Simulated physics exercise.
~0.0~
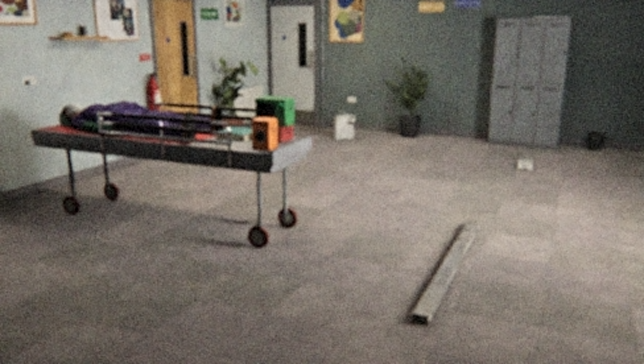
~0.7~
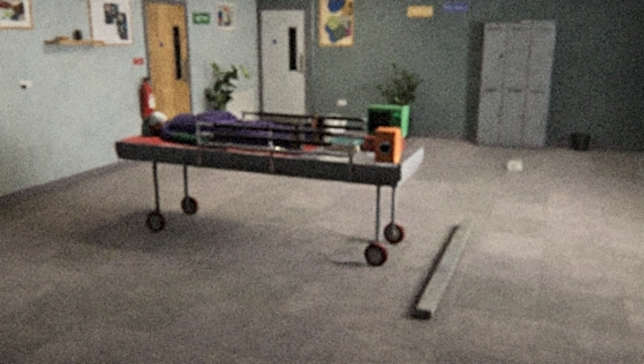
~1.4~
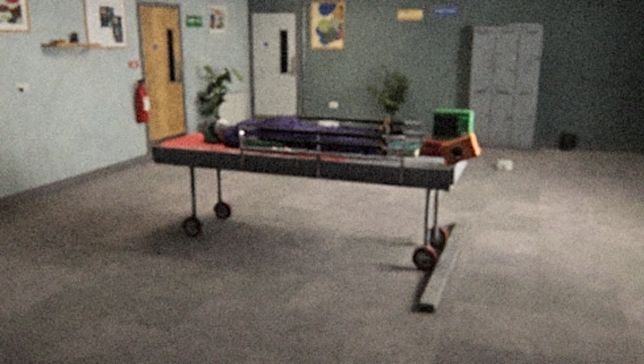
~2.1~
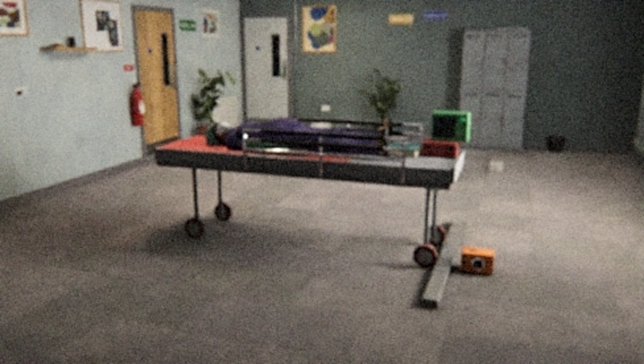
A gurney carrying a limp person in purple rolled right across a grey room until its wheels met a bar on the floor and it stopped; an orange box tipped over and fell to the floor, while the green box stayed aboard.
